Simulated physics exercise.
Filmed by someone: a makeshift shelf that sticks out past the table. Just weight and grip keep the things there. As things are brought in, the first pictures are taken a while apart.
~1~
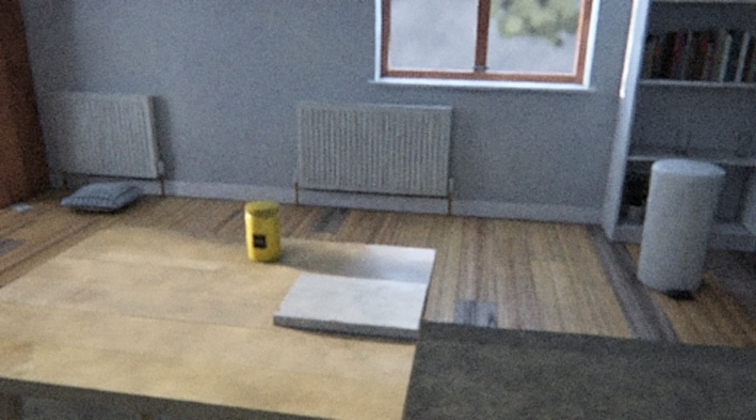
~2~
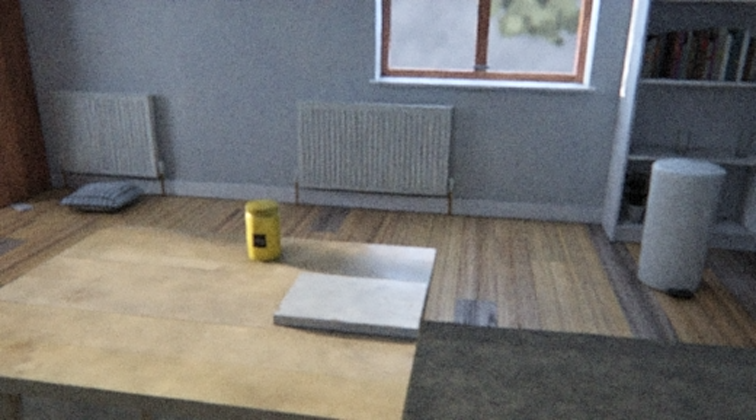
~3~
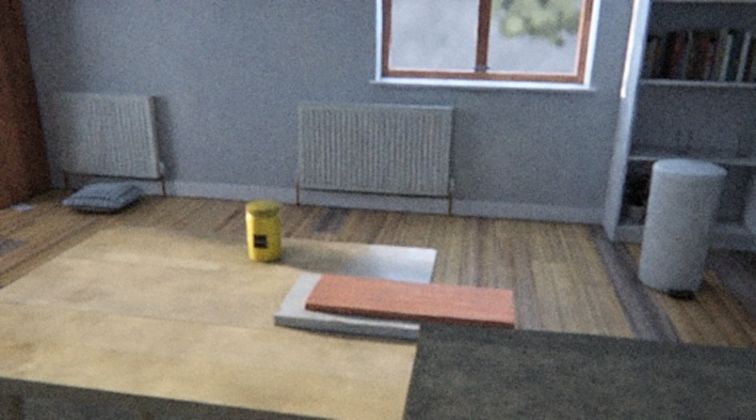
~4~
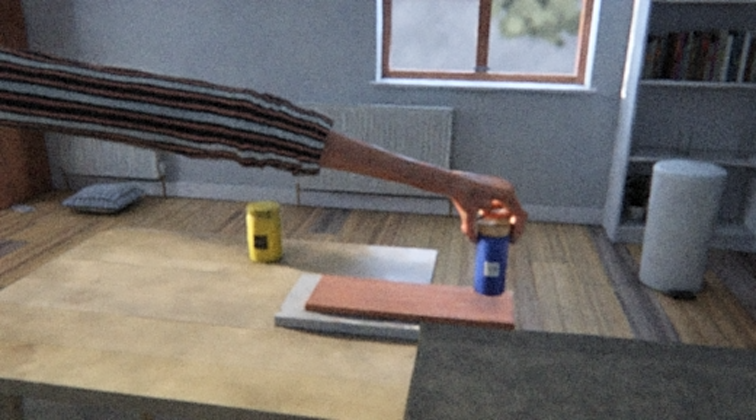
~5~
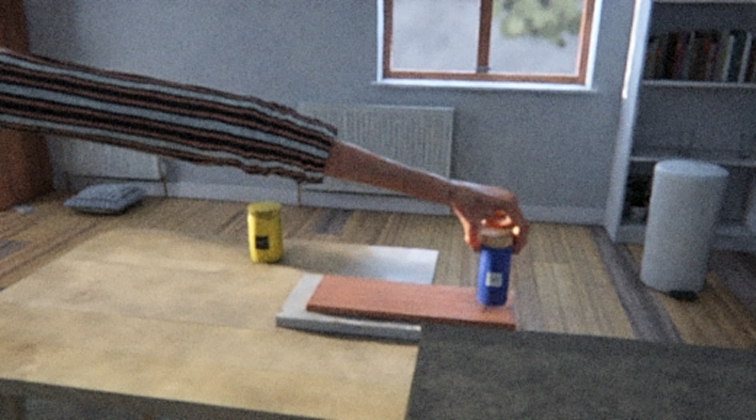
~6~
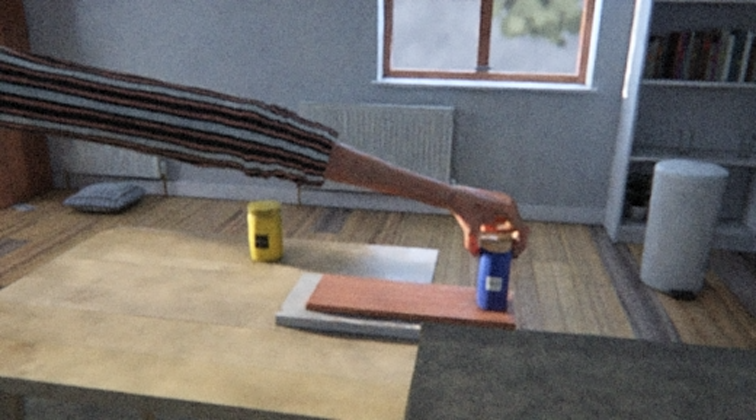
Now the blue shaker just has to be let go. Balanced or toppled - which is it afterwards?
What happens is it drops away over the end.
Then, 0.60 s later than the last frame, blue shaker and orange plank now down on the floor or falling.
Then, 0.70 s later than the last frame, things are still on the move.
Then, 0.90 s later than the last frame, as before.
When it is over, down on the floor or falling, blue shaker and orange plank; the other 2 as before. The plank comes down.
